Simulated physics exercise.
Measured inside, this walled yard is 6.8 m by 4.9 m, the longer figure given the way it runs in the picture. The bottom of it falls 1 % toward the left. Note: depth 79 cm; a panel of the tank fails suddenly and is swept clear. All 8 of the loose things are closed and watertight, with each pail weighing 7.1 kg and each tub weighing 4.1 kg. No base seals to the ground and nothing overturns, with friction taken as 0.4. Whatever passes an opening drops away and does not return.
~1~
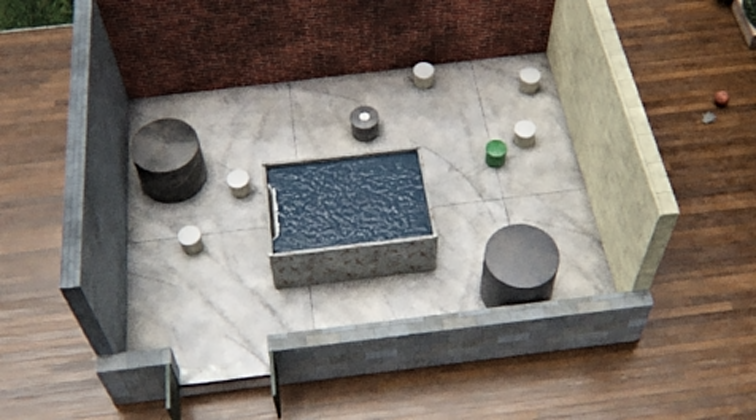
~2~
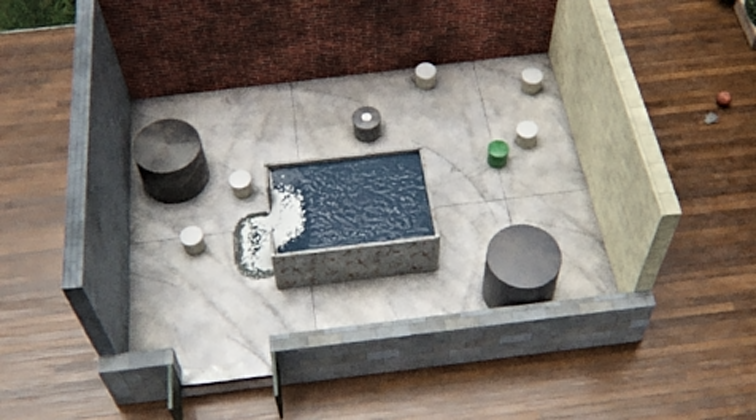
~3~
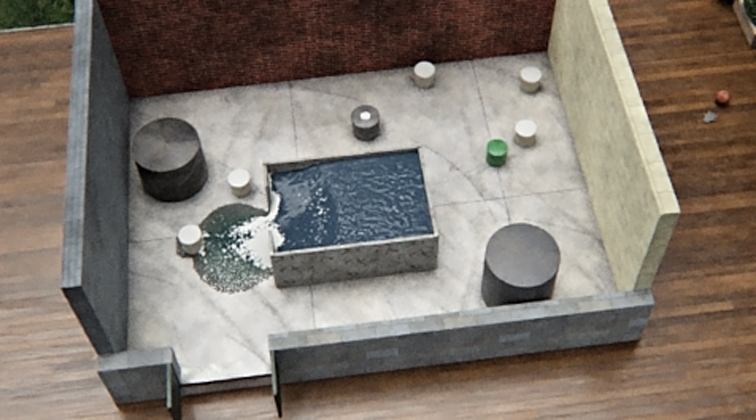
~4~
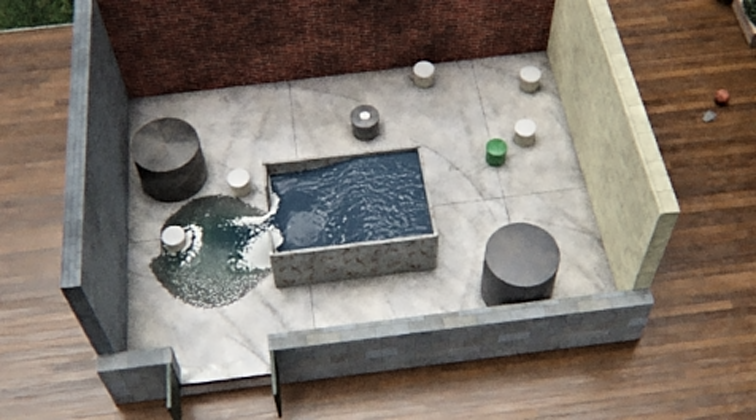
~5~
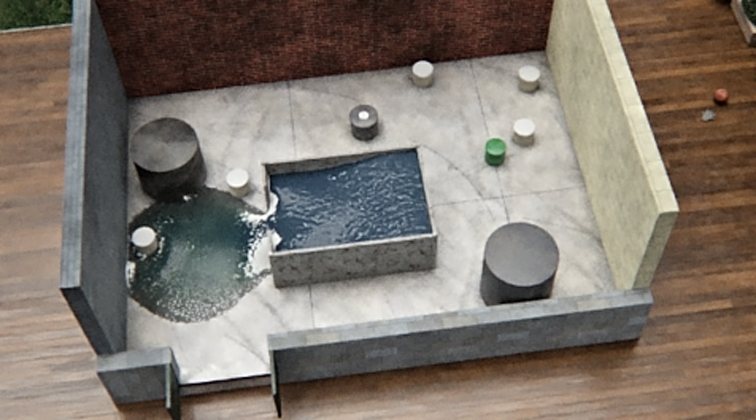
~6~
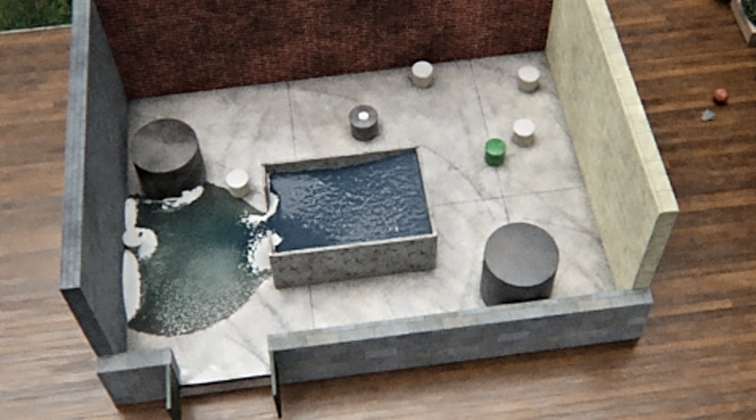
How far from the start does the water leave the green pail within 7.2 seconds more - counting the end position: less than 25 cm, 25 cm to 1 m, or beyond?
More or less stationary.
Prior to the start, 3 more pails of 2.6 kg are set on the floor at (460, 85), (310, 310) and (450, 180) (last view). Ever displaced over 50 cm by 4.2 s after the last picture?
Listed order gives within the limit, above the limit, within the limit.
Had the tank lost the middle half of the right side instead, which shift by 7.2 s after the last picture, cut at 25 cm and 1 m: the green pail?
I'd expect the green pail to have ended up far off.
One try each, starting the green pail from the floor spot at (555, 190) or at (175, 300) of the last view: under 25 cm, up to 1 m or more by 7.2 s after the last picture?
Respectively: It rests almost unmoved; it is shoved a long way.
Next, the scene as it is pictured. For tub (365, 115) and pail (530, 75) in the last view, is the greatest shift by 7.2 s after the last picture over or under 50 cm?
Beyond the limit, then within the limit.
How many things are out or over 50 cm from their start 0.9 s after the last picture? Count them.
At that moment it comes to 1.
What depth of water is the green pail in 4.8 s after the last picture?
About 2 cm.
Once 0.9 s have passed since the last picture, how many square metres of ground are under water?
Roughly 10.0 m2.
Then, 0.9 s after the last picture the green pail is near (496, 147), 0.0 m from its start, aground; 0 of 8 are out; 1 afloat.
Then, 2.8 s after the last picture the green pail is near (496, 147), 0.0 m from its start, aground; 0 of 8 are out; 1 afloat.
Then, 4.8 s after the last picture the green pail is near (496, 147), 0.0 m from its start, aground; 0 of 8 are out; 1 afloat.
Then, 7.2 s after the last picture the green pail is near (496, 147), 0.0 m from its start, aground; 0 of 8 are out; 1 afloat.
